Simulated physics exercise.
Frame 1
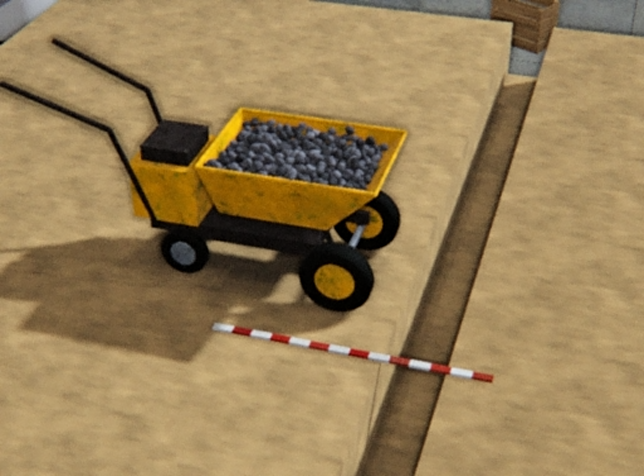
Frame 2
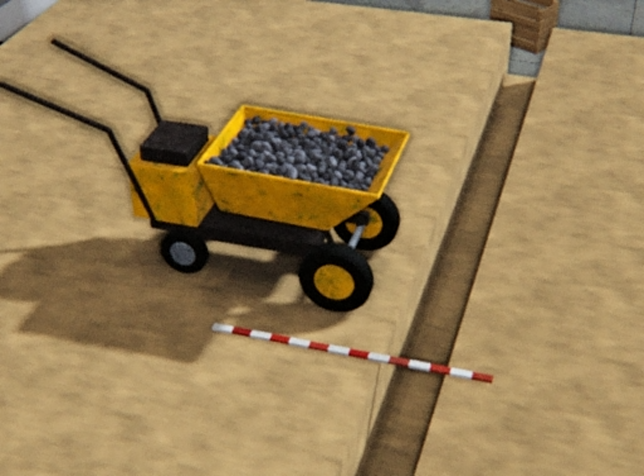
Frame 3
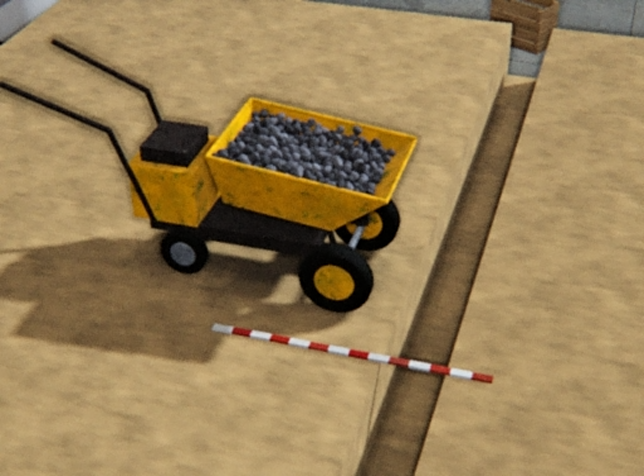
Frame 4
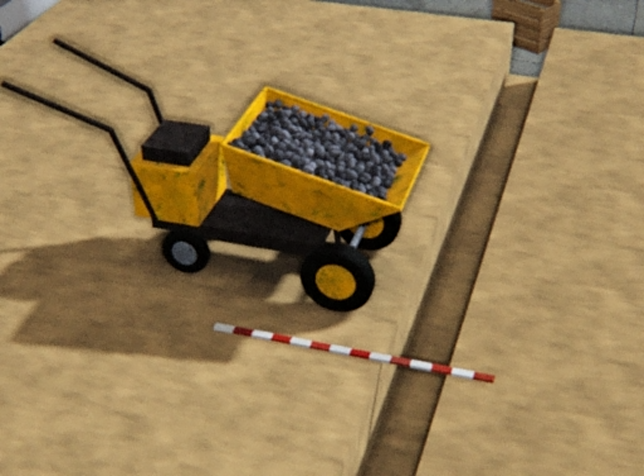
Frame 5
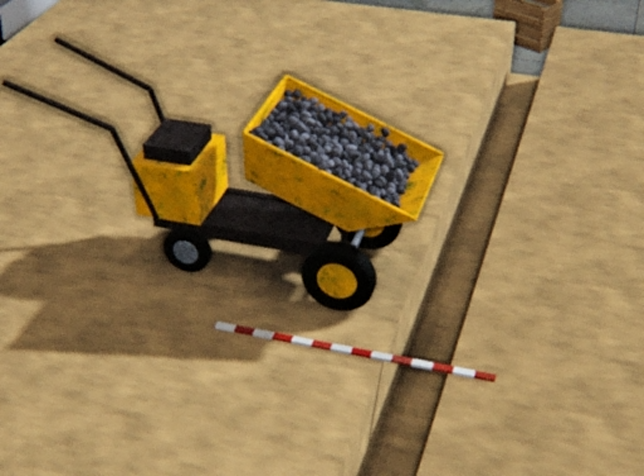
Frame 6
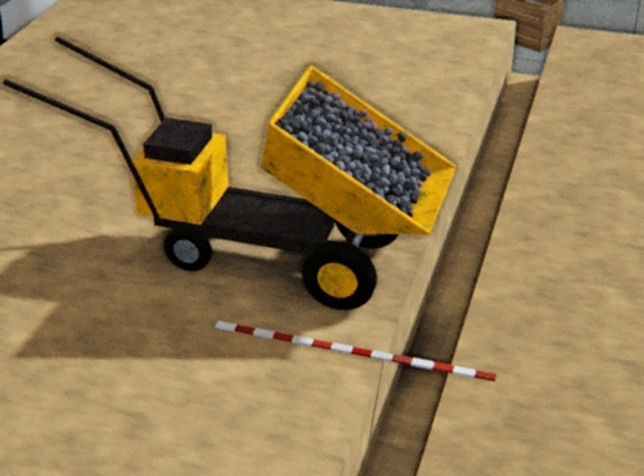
In this clip, a small yellow cart loaded with dark grey stones stands beside a narrow trench and a red-and-white striped staff, and its tray gradually tilts toward the right, its left end rising while the wheels stay put.
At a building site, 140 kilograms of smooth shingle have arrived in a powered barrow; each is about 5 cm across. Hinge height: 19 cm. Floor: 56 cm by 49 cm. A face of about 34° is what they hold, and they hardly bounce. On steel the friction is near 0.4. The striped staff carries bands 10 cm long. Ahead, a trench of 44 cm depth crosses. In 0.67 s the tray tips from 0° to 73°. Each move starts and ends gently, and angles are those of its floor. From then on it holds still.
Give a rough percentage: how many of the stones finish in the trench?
12 %.
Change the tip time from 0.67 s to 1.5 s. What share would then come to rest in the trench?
Something close to 20 per cent.
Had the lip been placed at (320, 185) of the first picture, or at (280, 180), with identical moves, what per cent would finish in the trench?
I'd say some 70 per cent and some 80 per cent.
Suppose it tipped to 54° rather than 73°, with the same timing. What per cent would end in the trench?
With that change, near 20 per cent.
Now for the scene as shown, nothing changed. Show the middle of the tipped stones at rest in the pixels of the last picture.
I'd point somewhere around (554, 307).
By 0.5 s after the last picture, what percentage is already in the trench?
Some 0 per cent.
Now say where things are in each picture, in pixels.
In the first frame, lip at (375, 195), floor tilted 0°, highest stones at (289, 142).
In the second frame, the tray is at 2°, its lip at (378, 197); the top of the load is at (284, 140).
In the third frame, the tray is at 6°, its lip at (387, 202); the top of the load is at (268, 129).
In the fourth frame, lip at (400, 210), floor tilted 13°, highest stones at (277, 117).
In the fifth frame, lip at (415, 220), floor tilted 21°, highest stones at (288, 106).
In the sixth frame, lip at (429, 233), floor tilted 31°, highest stones at (308, 96).
Then, 0.2 s after the last picture the floor is at 61°, 100 % in the tray; the foremost stones are at (460, 246).
Then, 0.5 s after the last picture the floor is at 73°, 52 % in the tray, 1 % in the trench, 47 % past the trench; the foremost stones are at (558, 304).
Then, 0.8 s after the last picture the floor is at 73°, 4 % in the tray, 7 % in the trench, 89 % past the trench; the foremost stones are past the picture's edge.
Then, 2.8 s after the last picture the floor is at 73°, 0 % in the tray, 12 % in the trench, 88 % past the trench; the foremost stones are past the picture's edge.
